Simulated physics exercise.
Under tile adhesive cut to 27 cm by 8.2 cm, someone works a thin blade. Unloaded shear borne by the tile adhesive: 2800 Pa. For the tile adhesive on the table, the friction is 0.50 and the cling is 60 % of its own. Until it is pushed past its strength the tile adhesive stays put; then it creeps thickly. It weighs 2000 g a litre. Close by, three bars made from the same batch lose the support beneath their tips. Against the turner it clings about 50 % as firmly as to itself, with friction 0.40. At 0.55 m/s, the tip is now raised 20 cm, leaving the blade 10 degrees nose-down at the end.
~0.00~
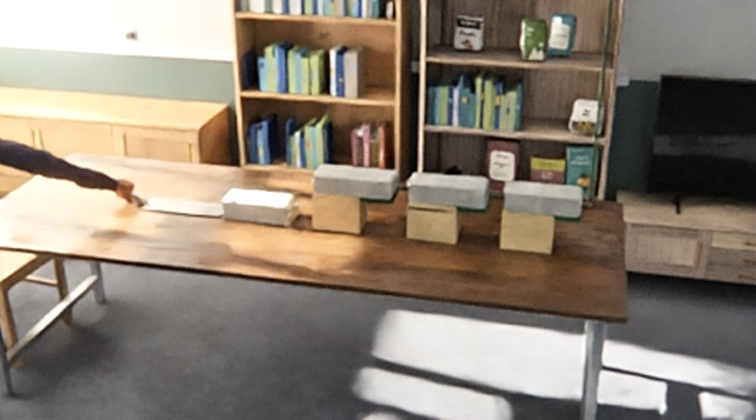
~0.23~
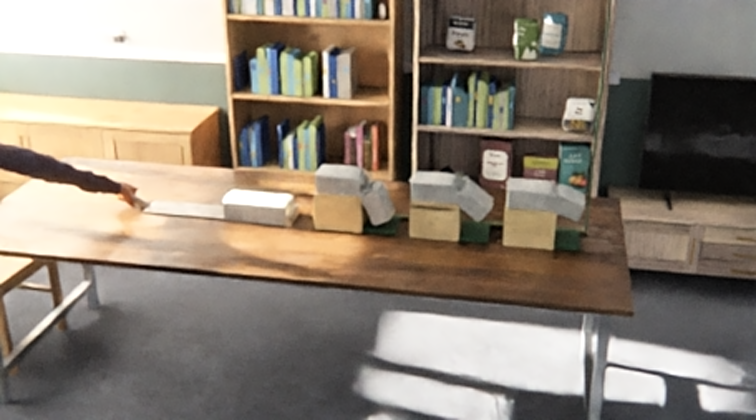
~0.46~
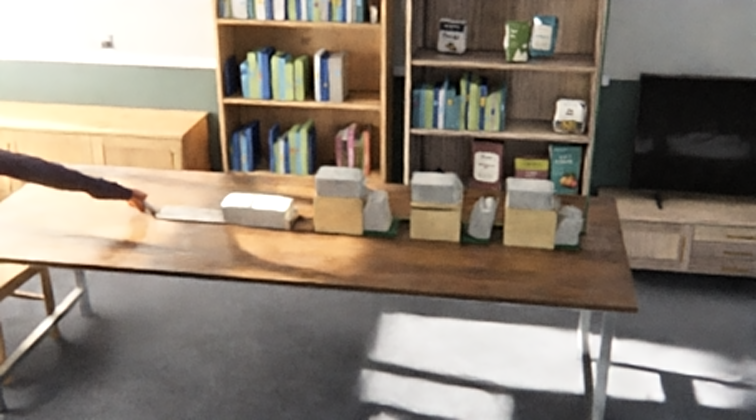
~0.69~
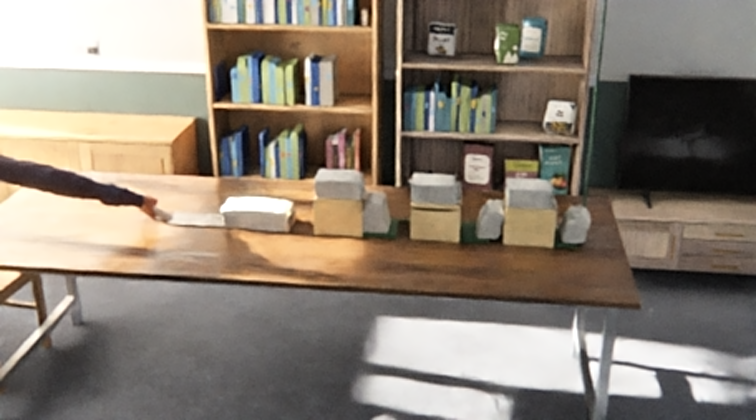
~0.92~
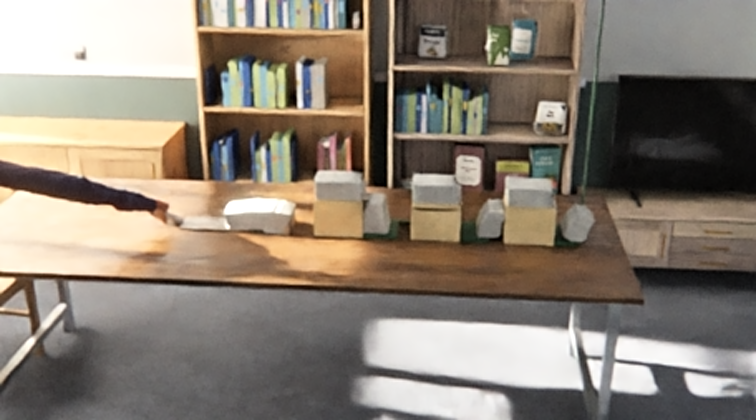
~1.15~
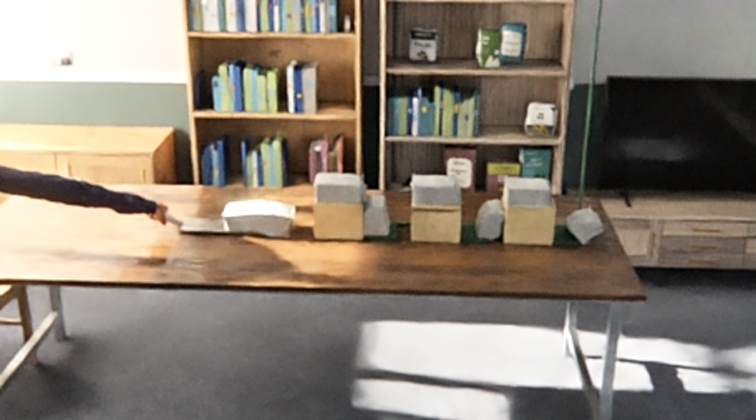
On a wooden table, the overhanging ends of three grey bars break off as a hand slides a blade under another slab.
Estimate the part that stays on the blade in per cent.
I would say about 57 %.
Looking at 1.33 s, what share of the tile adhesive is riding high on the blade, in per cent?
Some 45 per cent.
After 1.33 s, the tip is 10 cm up.
After 1.55 s, the tip is 20 cm up and 57 % is riding high on the blade.
After 1.76 s, the tip is 20 cm up and 57 % is riding high on the blade.
After 1.98 s, the tip is 20 cm up and 57 % is riding high on the blade.
After 2.50 s, the tip is 20 cm up and 57 % is riding high on the blade.
